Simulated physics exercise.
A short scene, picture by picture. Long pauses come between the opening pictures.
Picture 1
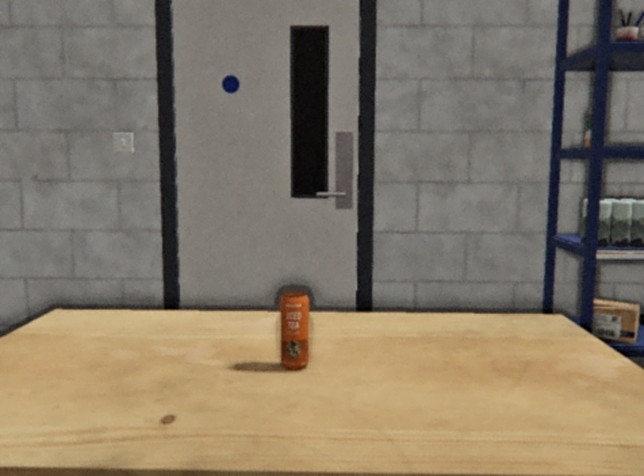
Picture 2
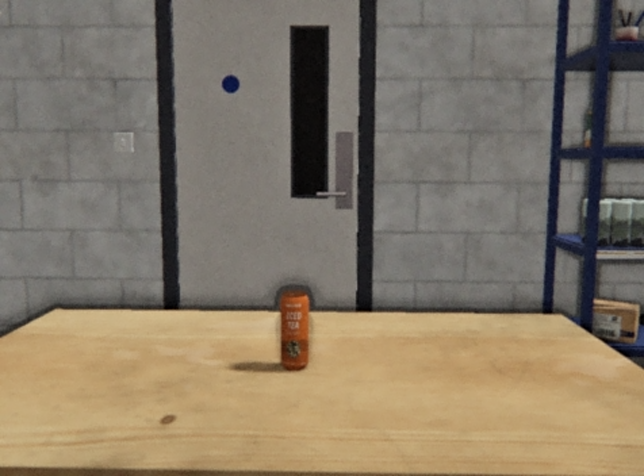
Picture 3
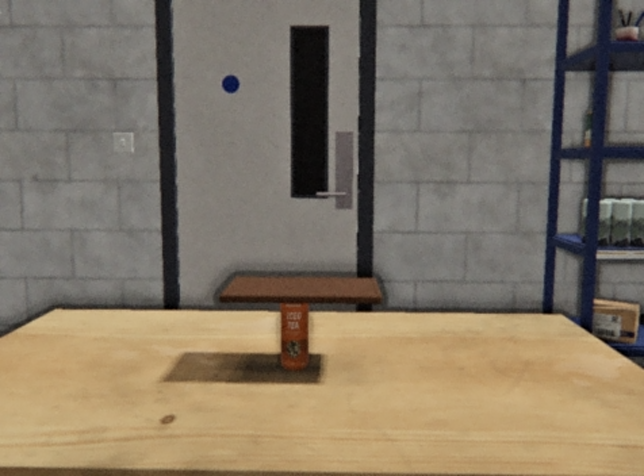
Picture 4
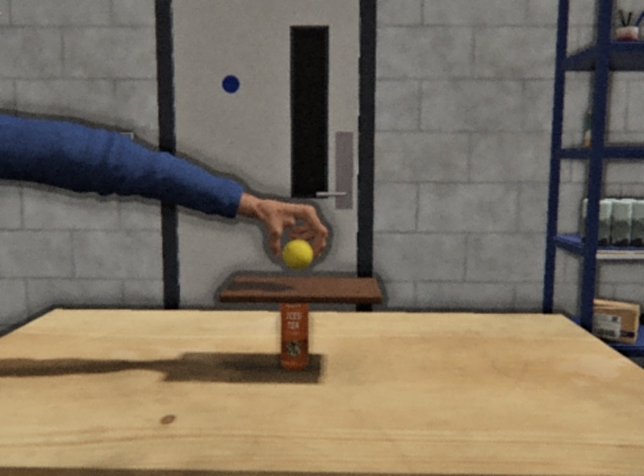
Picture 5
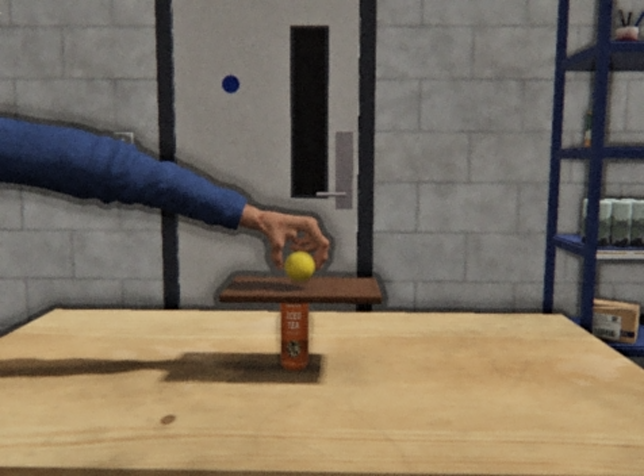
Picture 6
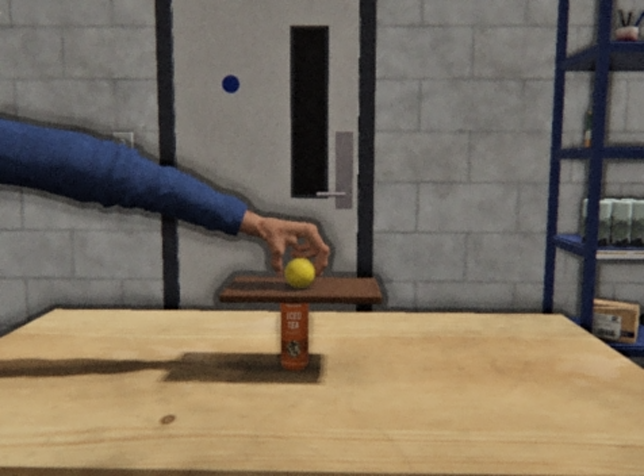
At first, an orange can stands alone on a wooden table in front of a grey door. Then a flat brown lid appears, resting across the top of the can. A blue-sleeved arm reaches in from the left and lowers a yellow lemon a short way onto the lid, the hand still around it.
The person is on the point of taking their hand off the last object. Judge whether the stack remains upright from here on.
It remains upright.
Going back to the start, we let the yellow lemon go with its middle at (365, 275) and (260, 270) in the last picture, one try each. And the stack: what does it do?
In the first try it breaks down, then in the second try it remains standing.
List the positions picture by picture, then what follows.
The last thing is not in view yet, in the first picture.
The last thing is not in view yet, in the second picture.
The last thing is not in view yet; brown lid (303, 289), in the third picture.
On its way; yellow lemon (298, 255); brown lid (303, 289), in the fourth picture.
On its way; yellow lemon (300, 266); brown lid (303, 289), in the fifth picture.
In place under the hand; yellow lemon (300, 273); brown lid (303, 289), in the sixth picture.
Then, 0.20 s on from there, no change.
Then, 0.40 s on from there, yellow lemon resting near (300, 273).
In the end, all 3 unmoved. At the end, from the last picture's camera, yellow lemon near (300, 273). The stack stays up.
